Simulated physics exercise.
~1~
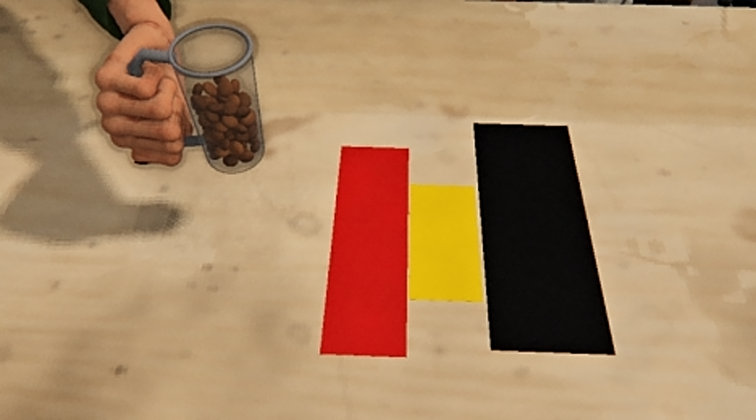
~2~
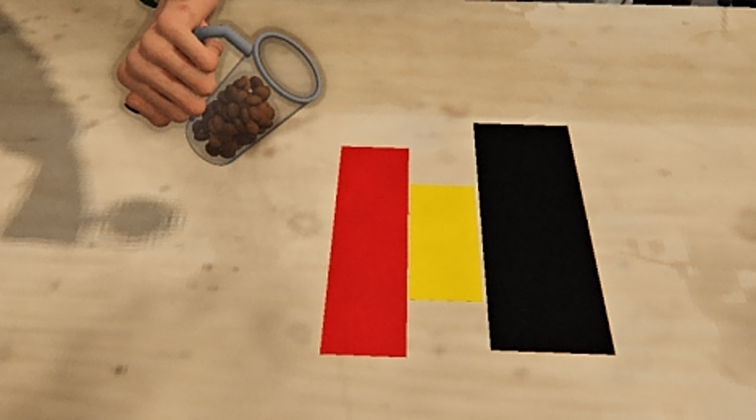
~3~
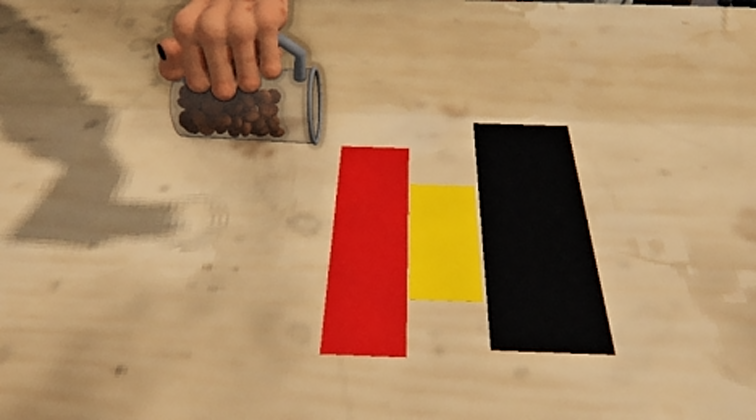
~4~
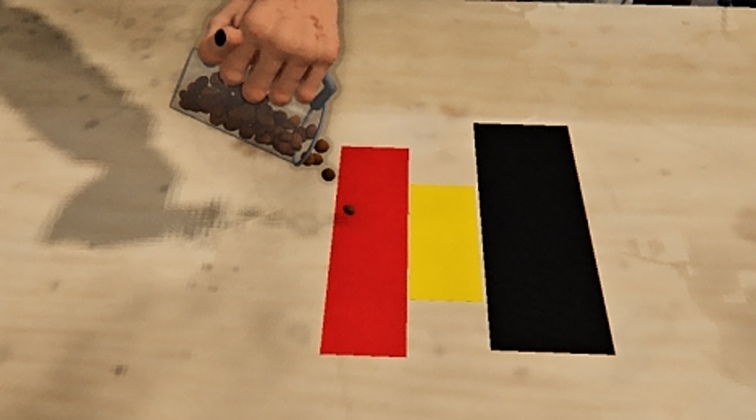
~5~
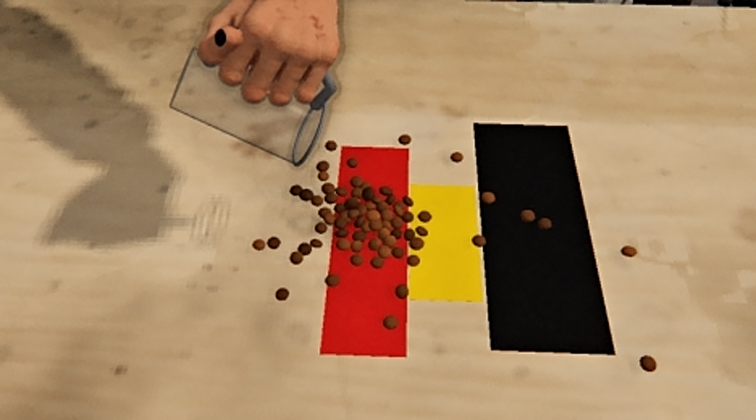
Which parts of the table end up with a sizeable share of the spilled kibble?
The red mat and the bare table outside the mats each end up with a sizeable share. The yellow and black mats get only a few pieces each.
A pale wooden tabletop is seen from above at an angle, with a red mat, a smaller yellow mat and a larger black mat lying side by side from left to right. At the upper left, a hand holds a clear mug of brown kibble by its handle. The hand shifts the mug to the right while tipping it onto its side, then turns it further until pieces begin to drop towards the red mat. The mug empties and stays tipped. Most of the kibble lies heaped on the red mat, with many pieces scattered on bare wood and a few on the yellow and black mats.
